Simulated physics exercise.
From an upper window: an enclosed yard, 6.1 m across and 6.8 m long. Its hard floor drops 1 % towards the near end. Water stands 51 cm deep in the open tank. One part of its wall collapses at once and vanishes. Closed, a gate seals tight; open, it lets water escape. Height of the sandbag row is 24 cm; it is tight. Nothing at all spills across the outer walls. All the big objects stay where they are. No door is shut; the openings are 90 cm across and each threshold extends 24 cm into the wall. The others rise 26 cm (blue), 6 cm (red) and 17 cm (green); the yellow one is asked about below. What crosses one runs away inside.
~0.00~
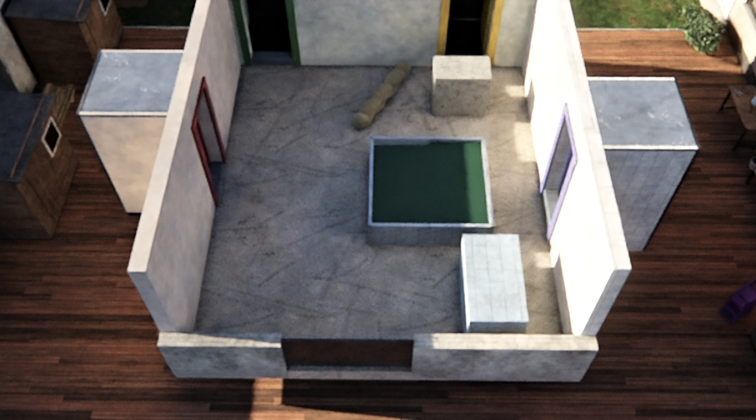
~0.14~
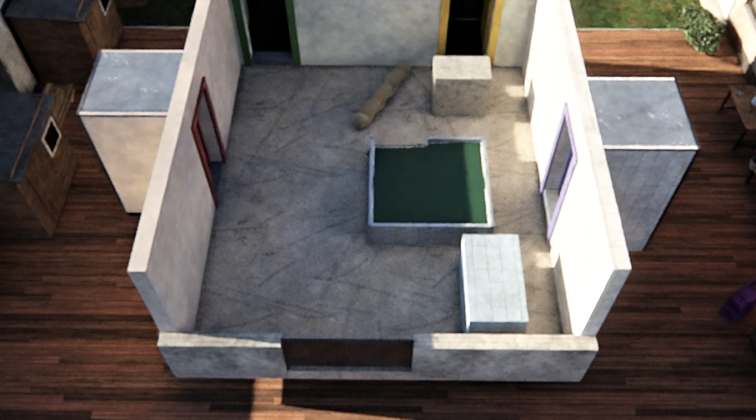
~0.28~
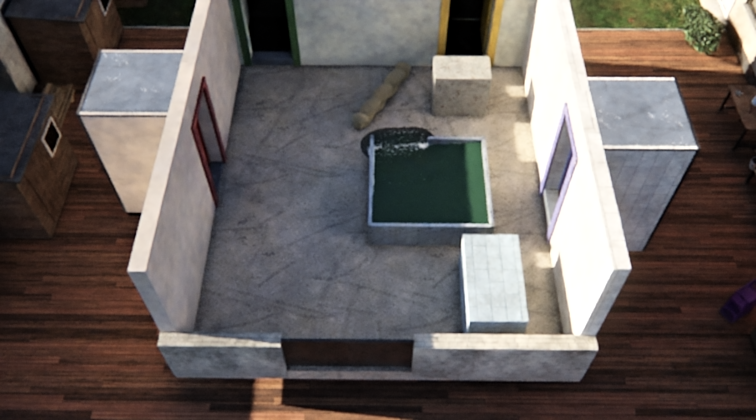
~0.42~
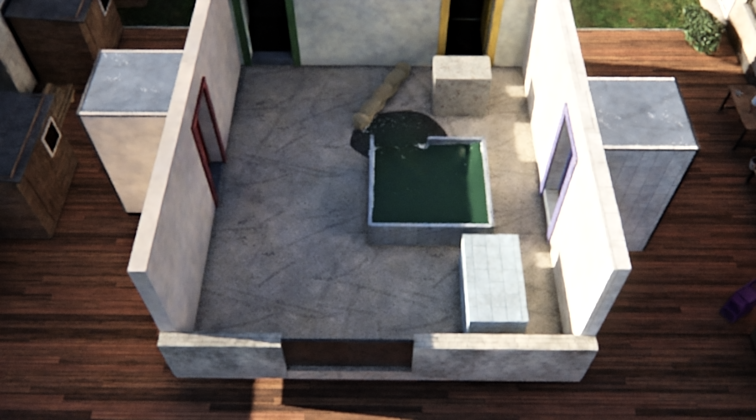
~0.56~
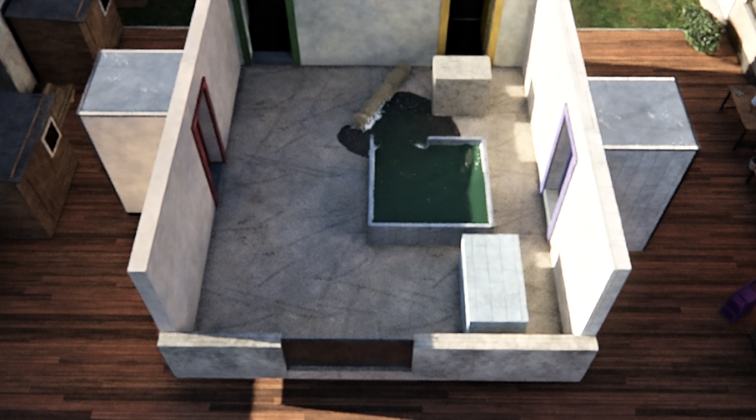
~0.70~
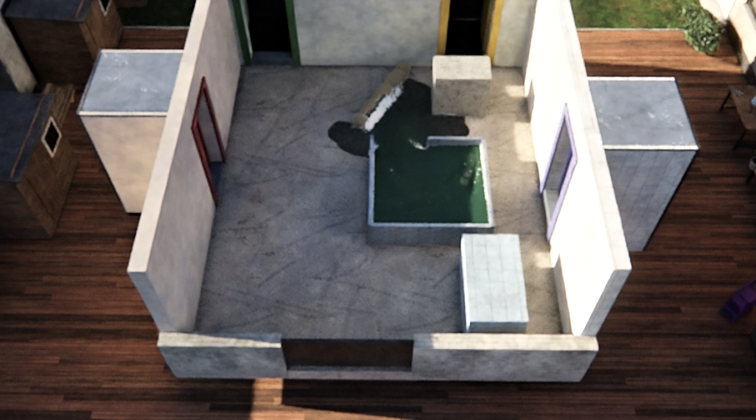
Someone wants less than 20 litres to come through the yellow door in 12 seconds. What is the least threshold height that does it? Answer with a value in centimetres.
It needs to be around 12.5 cm high.
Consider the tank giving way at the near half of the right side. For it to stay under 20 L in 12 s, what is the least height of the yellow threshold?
It should stand roughly 7.0 cm high.
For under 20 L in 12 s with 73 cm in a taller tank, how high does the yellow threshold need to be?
Something near 20 cm should do.
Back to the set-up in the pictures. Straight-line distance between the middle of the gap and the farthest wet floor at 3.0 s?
I make it some 4.2 m.
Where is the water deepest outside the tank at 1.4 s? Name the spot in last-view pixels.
Near pixel (373, 125).
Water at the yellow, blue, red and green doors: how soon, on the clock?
Yellow = 1.4 s, blue = 3.8 s, red = 3.0 s, green = 3.2 s.
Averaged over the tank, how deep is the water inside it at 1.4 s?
Around 38 centimetres.
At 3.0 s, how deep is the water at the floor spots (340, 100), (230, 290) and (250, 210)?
Depths of roughly 1 cm, 0 cm and 0 cm, in that order.
After 1.4 s water covers 10 % of the floor, deepest (34 cm) near (373, 125); 5 cm at the yellow door, 0 litres in over its 11 cm threshold.
After 3.0 s water covers 35 % of the floor, deepest (28 cm) near (424, 70); 14 cm at the yellow door, 17 litres in over its 11 cm threshold.
After 12.0 s water covers 90 % of the floor, deepest (15 cm) near (547, 359); 5 cm at the yellow door, 30 litres in over its 11 cm threshold.
At the yellow door as built, the water arrived by 1.4 s and peaked near 16 cm at 2.2 s.
With a threshold of 11.5 cm, 27 litres would have come in within the 12 s; with 15.5 cm, 10 litres. So under 20 litres takes about 12.5 cm.
